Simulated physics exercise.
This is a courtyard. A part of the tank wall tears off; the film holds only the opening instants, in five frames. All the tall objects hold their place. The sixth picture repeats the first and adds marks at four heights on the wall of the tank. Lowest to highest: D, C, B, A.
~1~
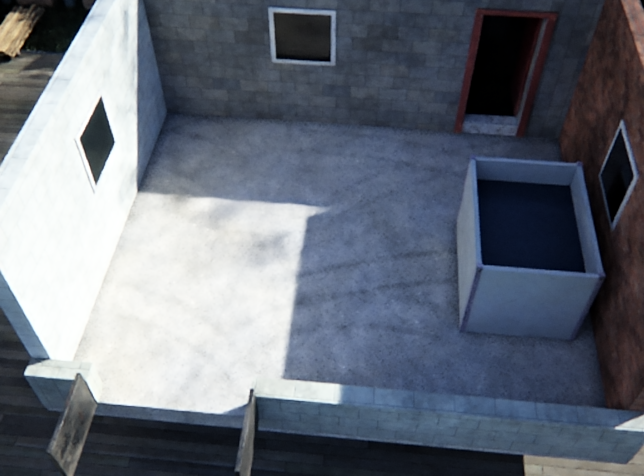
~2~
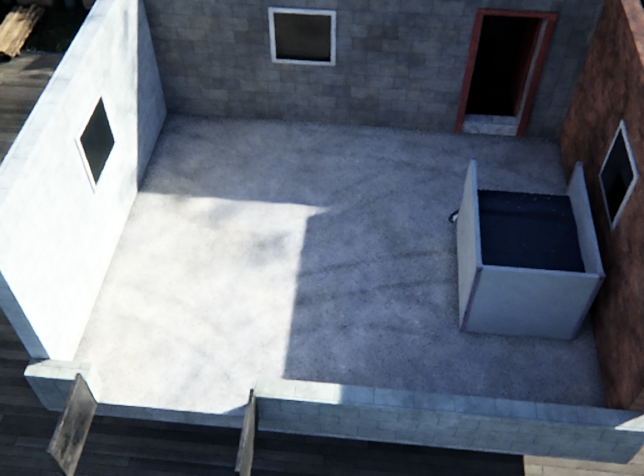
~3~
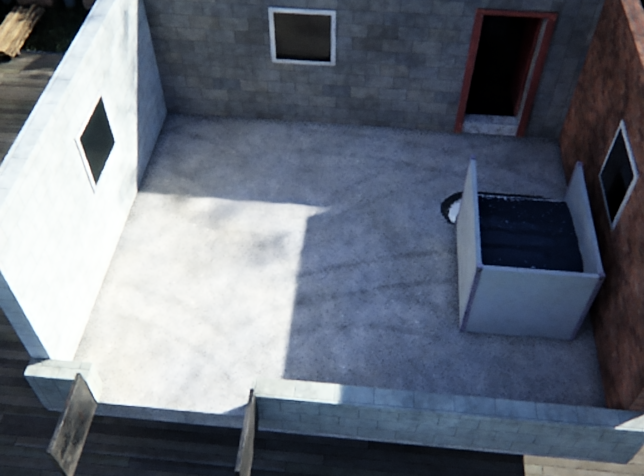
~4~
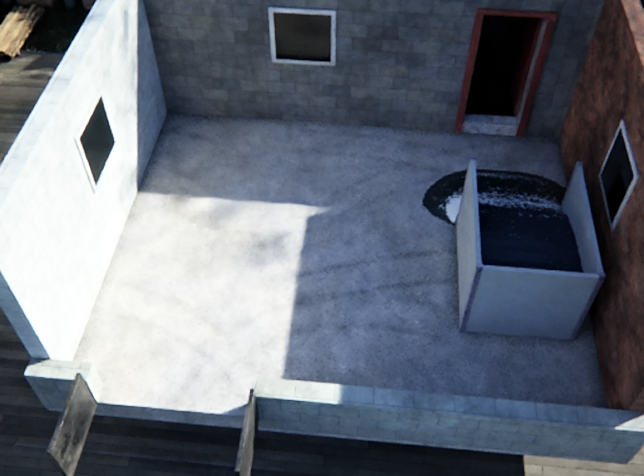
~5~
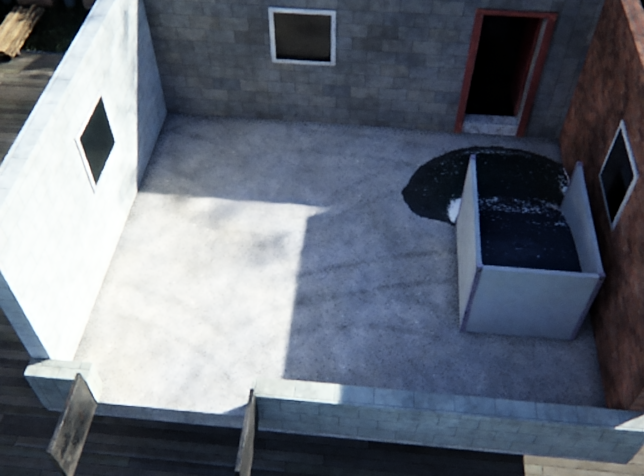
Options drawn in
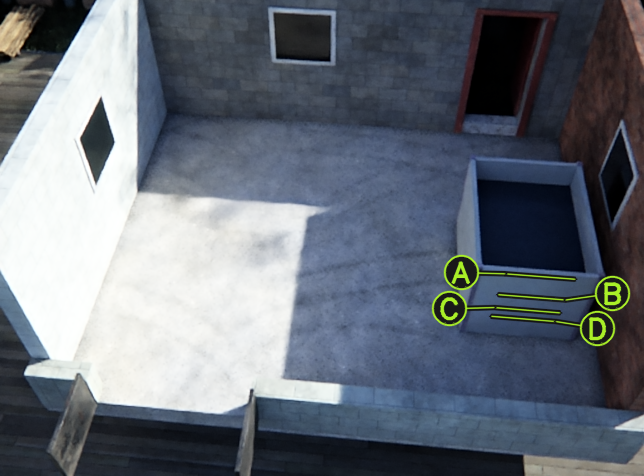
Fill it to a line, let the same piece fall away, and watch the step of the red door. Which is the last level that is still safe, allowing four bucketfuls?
Choose D.
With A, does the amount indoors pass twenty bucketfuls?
Yes, it does.
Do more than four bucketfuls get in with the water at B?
Yes.
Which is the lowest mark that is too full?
C it is.
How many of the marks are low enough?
One of the four.
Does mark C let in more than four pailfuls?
Yes, that goes wrong.
On the marked copy, A at (539, 276); B at (531, 297); C at (526, 310); D at (523, 318); from the bottom up D, C, B, A.
With A, dozens of bucketfuls pour in.
With B, dozens of bucketfuls pour in.
With C, about 9 bucketfuls get in.
With D, a splash gets over, under a bucket.
